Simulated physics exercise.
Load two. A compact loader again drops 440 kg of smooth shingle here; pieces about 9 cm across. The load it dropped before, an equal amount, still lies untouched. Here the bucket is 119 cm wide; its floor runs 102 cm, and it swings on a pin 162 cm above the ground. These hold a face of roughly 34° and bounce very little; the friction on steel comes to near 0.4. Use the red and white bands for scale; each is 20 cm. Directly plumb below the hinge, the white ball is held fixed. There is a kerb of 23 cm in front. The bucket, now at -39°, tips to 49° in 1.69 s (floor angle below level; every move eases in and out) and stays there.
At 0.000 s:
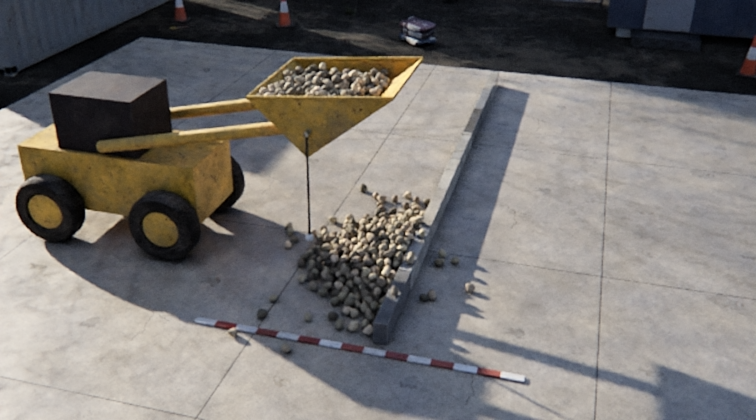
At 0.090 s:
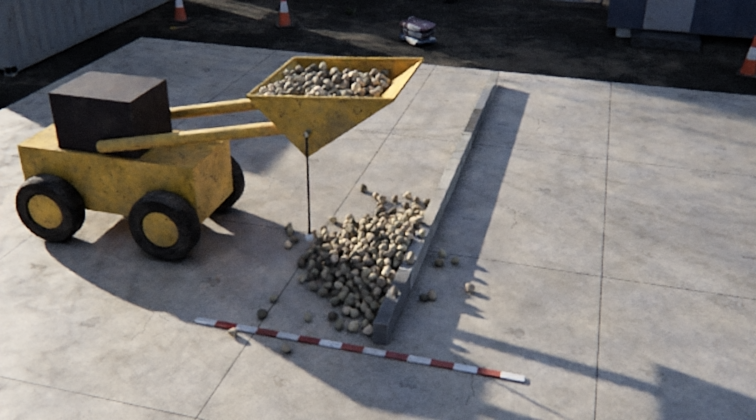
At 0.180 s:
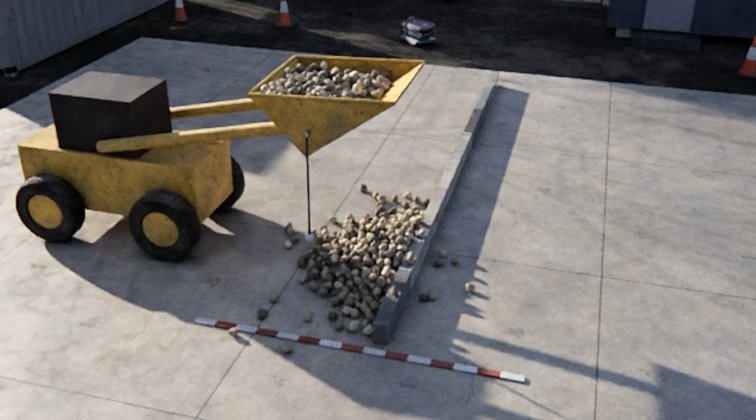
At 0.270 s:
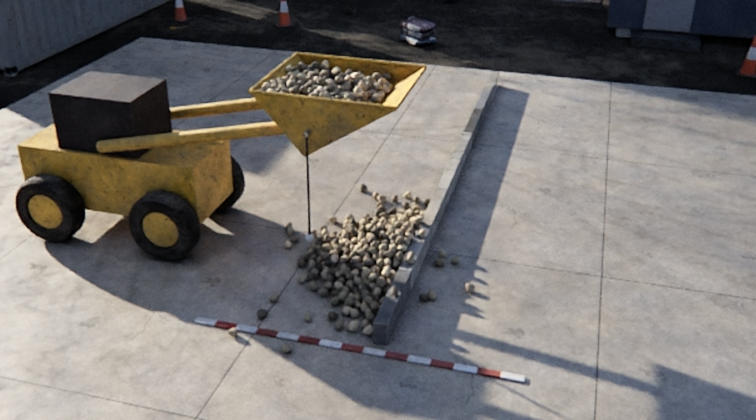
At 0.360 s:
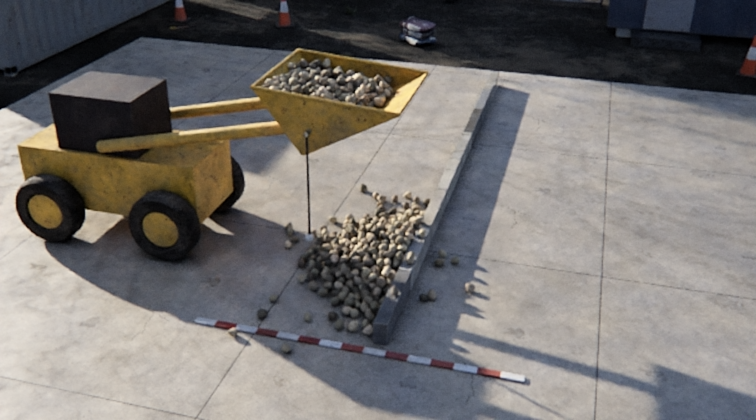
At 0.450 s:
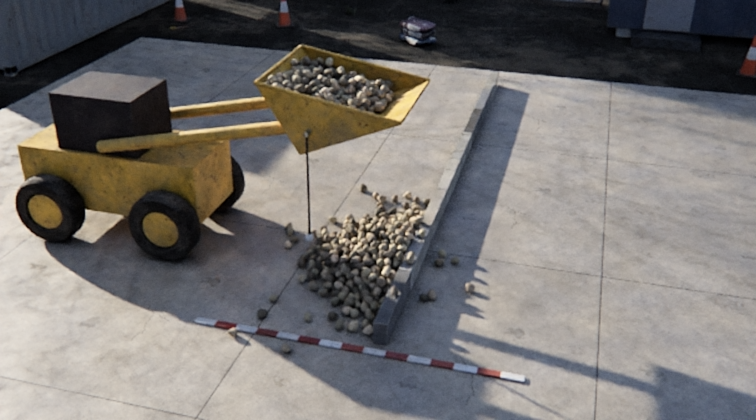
The clip shows a yellow loader holding a raised bucket of stones above a pile beside a low kerb; the bucket slowly tilts, its right edge lowering slightly as its load shifts a little, while the pile below stays still.
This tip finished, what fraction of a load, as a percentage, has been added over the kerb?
About 61 per cent of a load.
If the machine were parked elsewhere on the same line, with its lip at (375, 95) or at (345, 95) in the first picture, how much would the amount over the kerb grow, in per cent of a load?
About 40 per cent from the first spot and 10 per cent from the second.
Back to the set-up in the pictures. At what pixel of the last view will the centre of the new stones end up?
In the last view, about pixel (439, 268).
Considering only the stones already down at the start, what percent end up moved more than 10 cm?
About 10 %.
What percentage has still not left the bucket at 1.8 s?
Still inside: Some 10 %.
After 1.3 s the floor is at 35°; in per cent of one load, 95 in the bucket, 103 on this side of the kerb, 1 over the kerb; the foremost stones are at (437, 268).
After 1.8 s the floor is at 49°; in per cent of one load, 11 in the bucket, 158 on this side of the kerb, 30 over the kerb; the foremost stones are at (477, 278).
After 2.1 s the floor is at 49°; in per cent of one load, 0 in the bucket, 143 on this side of the kerb, 56 over the kerb; the foremost stones are at (552, 287).
After 4.9 s the floor is at 49°; in per cent of one load, 0 in the bucket, 137 on this side of the kerb, 63 over the kerb; the foremost stones are at (671, 306). Net gain over the kerb, 61.
